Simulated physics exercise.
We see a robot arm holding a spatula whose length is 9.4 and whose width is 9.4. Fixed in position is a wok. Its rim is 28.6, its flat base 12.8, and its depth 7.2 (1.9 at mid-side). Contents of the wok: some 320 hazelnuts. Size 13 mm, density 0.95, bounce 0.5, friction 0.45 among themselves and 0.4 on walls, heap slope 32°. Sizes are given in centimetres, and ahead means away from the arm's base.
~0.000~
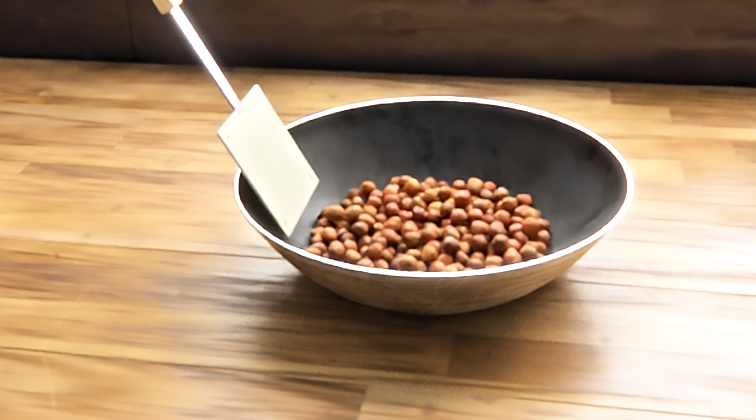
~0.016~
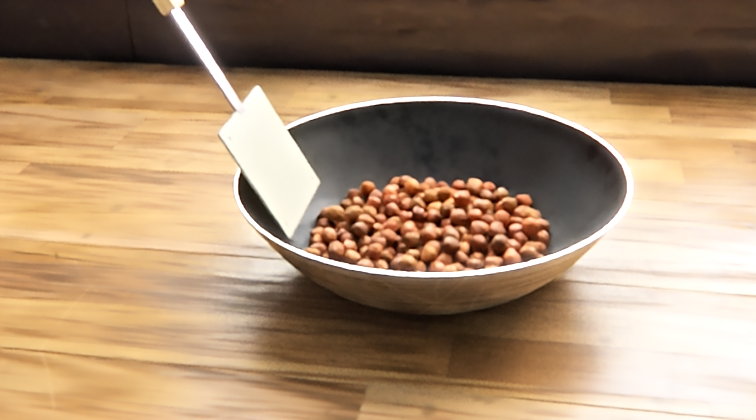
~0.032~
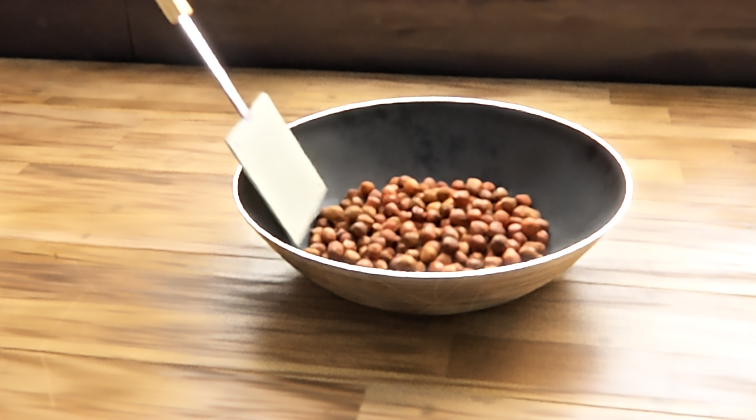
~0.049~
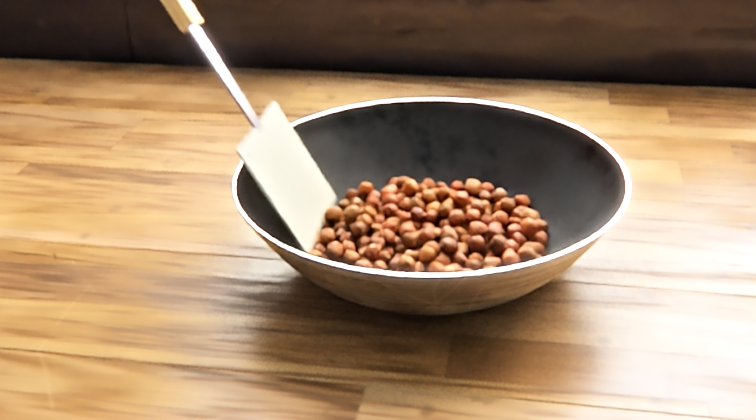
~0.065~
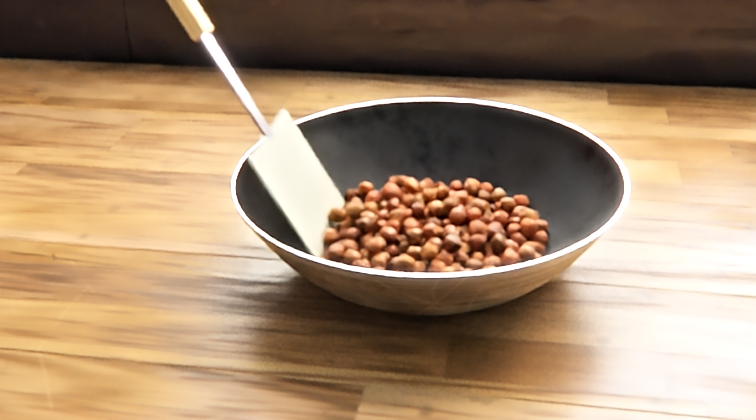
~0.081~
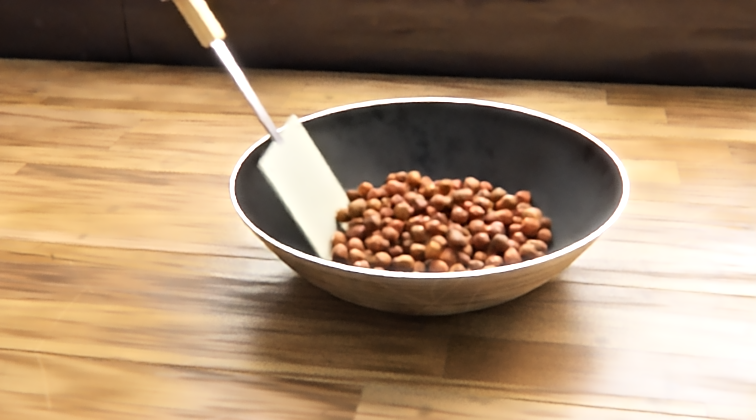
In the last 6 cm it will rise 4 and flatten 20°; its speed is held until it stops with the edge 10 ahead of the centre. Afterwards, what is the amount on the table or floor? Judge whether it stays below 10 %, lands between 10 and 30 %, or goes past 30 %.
It lands between 10 and 30 %.
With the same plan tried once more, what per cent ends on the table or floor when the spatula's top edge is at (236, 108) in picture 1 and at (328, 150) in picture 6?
40 %.
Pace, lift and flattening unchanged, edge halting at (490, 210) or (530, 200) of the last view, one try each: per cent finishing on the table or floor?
Roughly 0 and 0 per cent.
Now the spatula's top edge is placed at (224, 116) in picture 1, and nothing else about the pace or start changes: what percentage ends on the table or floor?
20 percent or thereabouts.
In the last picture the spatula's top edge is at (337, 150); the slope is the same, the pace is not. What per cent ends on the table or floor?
45 %.
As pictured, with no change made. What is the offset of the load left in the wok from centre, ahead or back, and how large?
It rests close to 4.0 centimetres ahead of centre.
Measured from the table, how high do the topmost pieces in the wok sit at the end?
Height at rest: Roughly 6.0 cm.
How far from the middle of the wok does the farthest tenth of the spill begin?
I'd estimate close to 40 centimetres.
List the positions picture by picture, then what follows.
In the first frame, the spatula top edge at (237, 107), sloping 61°; upper third of the load around (432, 228), from x 310 to 540, top at y 180; 320 in the wok.
In the second frame, the spatula top edge at (239, 109), sloping 61°; upper third of the load around (432, 228), from x 310 to 540, top at y 180.
In the third frame, the spatula top edge at (246, 115), sloping 61°; upper third of the load around (431, 228), from x 310 to 540, top at y 185.
In the fourth frame, the spatula top edge at (257, 125), sloping 61°; upper third of the load around (428, 227), from x 315 to 540, top at y 185.
In the fifth frame, the spatula top edge at (267, 133), sloping 61°; upper third of the load around (419, 229), from x 320 to 540, top at y 180.
In the sixth frame, the spatula top edge at (277, 139), sloping 61°; upper third of the load around (422, 226), from x 320 to 540, top at y 180; 320 in the wok.
After 0.20 s, sloping 61°, highest piece 5 above the table; 320 in the wok.
After 0.32 s, sloping 55°, highest piece 7 above the table; 320 in the wok.
After 0.58 s, sloping 41°, highest piece 9 above the table; 253 in the wok, 35 on the table or floor, 32 on the blade or in flight.
After 1.63 s, sloping 41°, highest piece 6 above the table; 252 in the wok, 68 on the table or floor.
In the end, 252 in the wok, 68 on the table or floor. That is 21 % on the table or floor.
